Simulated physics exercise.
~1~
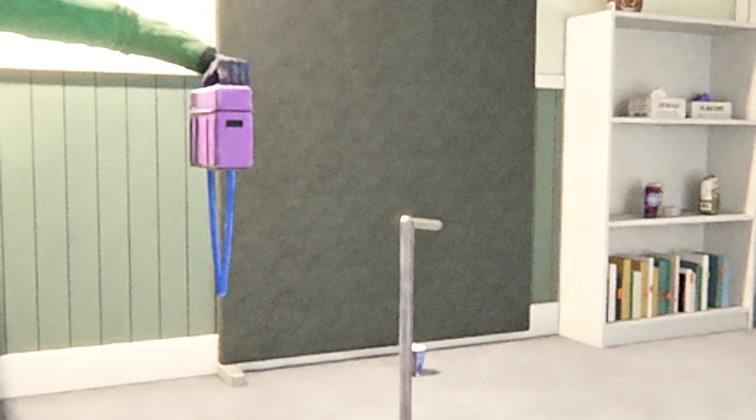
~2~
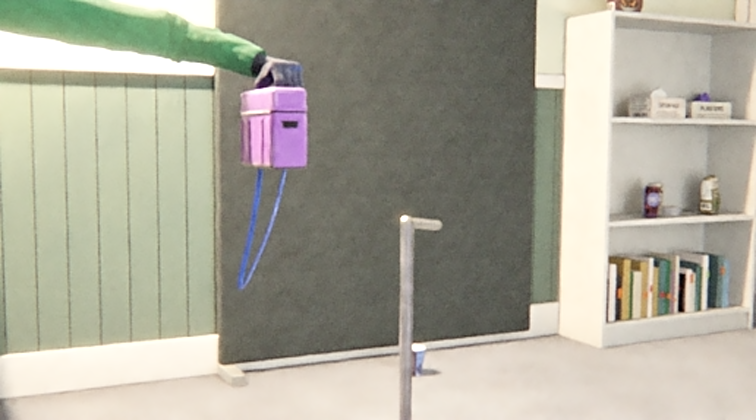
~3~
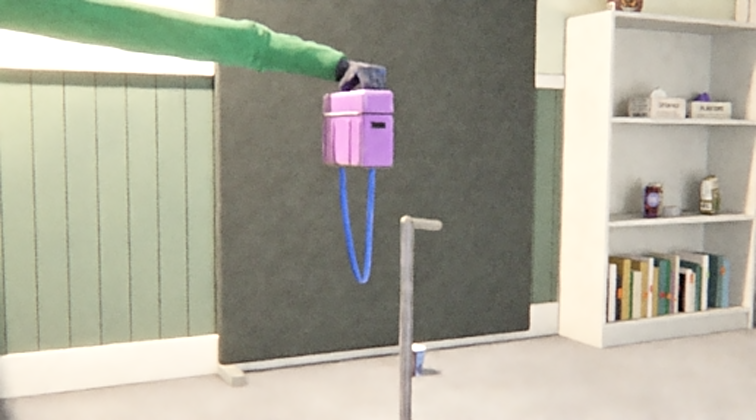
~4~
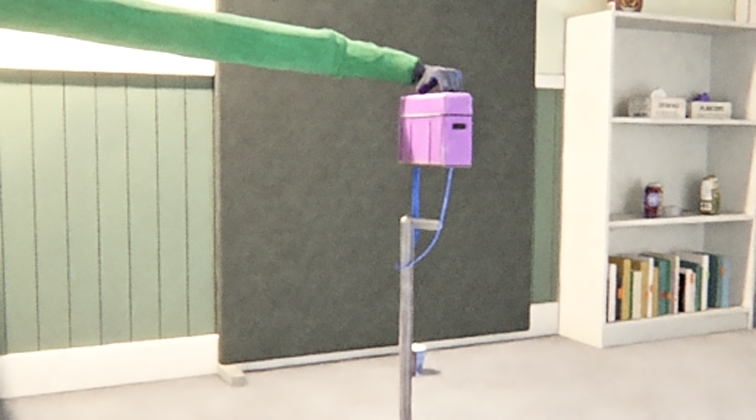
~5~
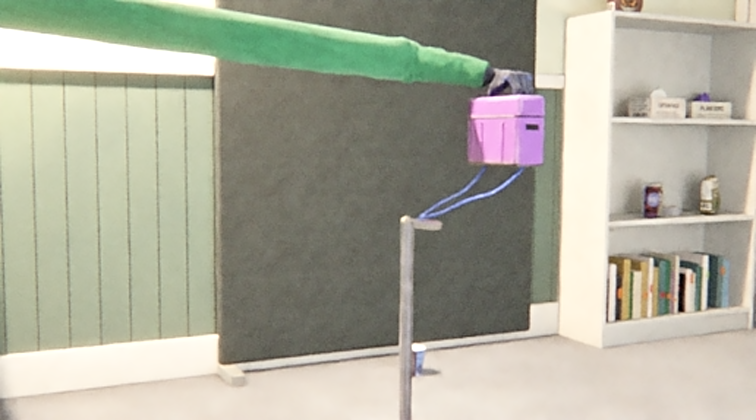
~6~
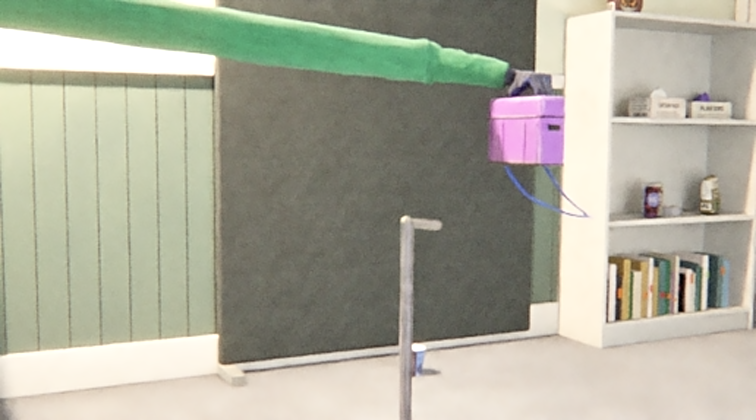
At the start, a dark-gloved hand on a green-sleeved arm holds a purple case in the air, with a blue loop hanging beneath it, left of a metal post with a short hooked top. The arm carries the upright case steadily right, in front of a dark panel, while the loop sways below. As the case passes above the post, the loop reaches the hook and then trails back toward it, drawn slantwise. The loop then comes away and swings out under the case. It ends with the case held free to the right of the unmoved post, near a white bookshelf.
